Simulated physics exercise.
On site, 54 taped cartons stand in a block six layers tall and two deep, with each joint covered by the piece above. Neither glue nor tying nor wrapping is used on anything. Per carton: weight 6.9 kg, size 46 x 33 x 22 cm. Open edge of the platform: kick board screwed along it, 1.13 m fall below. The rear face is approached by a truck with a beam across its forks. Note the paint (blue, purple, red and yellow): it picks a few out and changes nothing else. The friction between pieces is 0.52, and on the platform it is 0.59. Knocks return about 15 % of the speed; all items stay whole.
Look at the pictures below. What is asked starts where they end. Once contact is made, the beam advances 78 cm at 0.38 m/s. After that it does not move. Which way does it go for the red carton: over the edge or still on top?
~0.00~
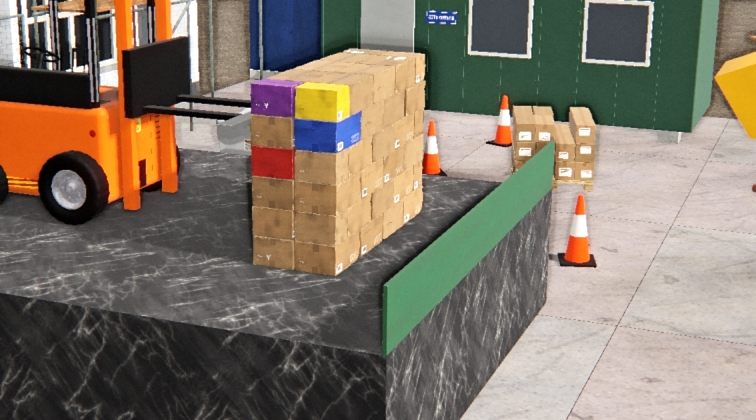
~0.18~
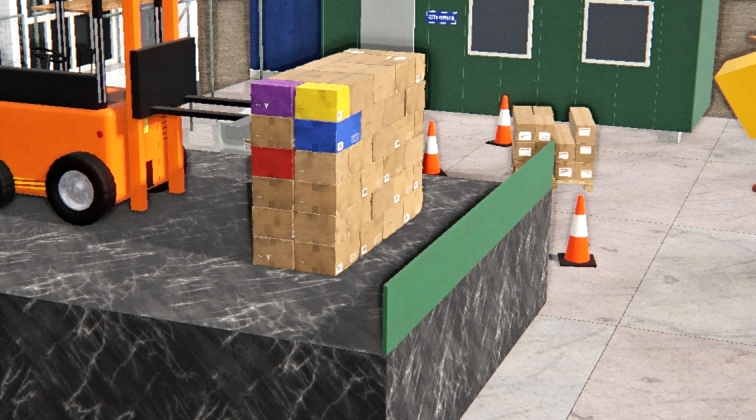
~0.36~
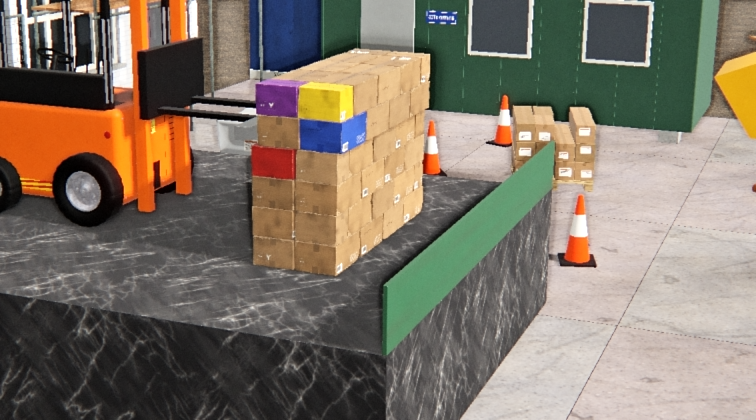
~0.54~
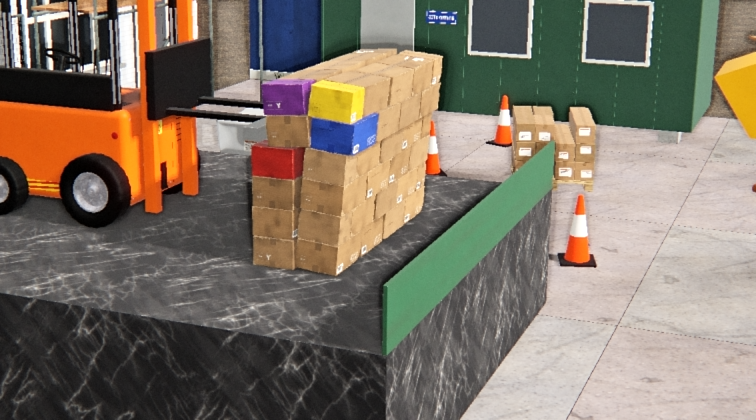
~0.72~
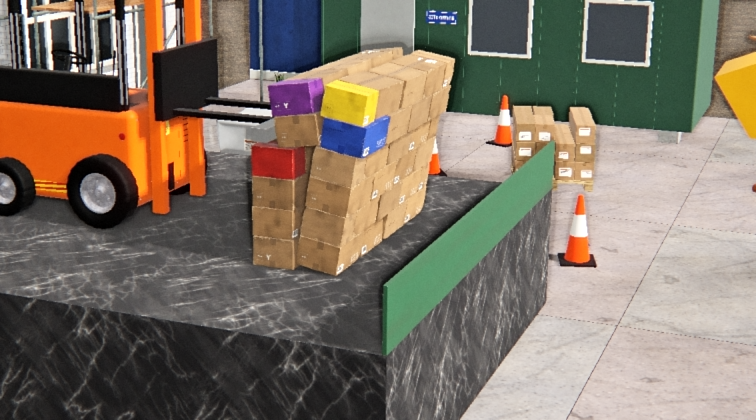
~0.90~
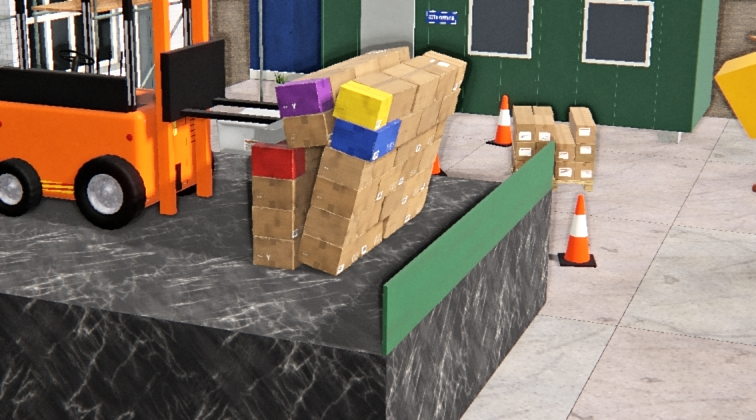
Still on top.
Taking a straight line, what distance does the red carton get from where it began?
Around 0 cm, start to finish.
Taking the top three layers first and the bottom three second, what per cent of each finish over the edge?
Top 30 per cent versus bottom 0 per cent.
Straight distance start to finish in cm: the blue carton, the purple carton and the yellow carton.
The blue one ends around 280 cm from its start, the purple one around 90 cm and the yellow one around 330 cm.
After 1.36 s, none of the 54 cartons over the edge, 35 disturbed; red carton unmoved; blue carton leaning 33°, 10 cm lower.
After 1.80 s, none of the 54 cartons over the edge, 34 disturbed; red carton unmoved; yellow carton upside down.
By the end (3.1 s), 9 of the 54 cartons over the edge; red carton unmoved; yellow carton on its side; purple carton leaning 17°, 79 cm lower. As the last picture would show them, middles, red carton near (278, 160).
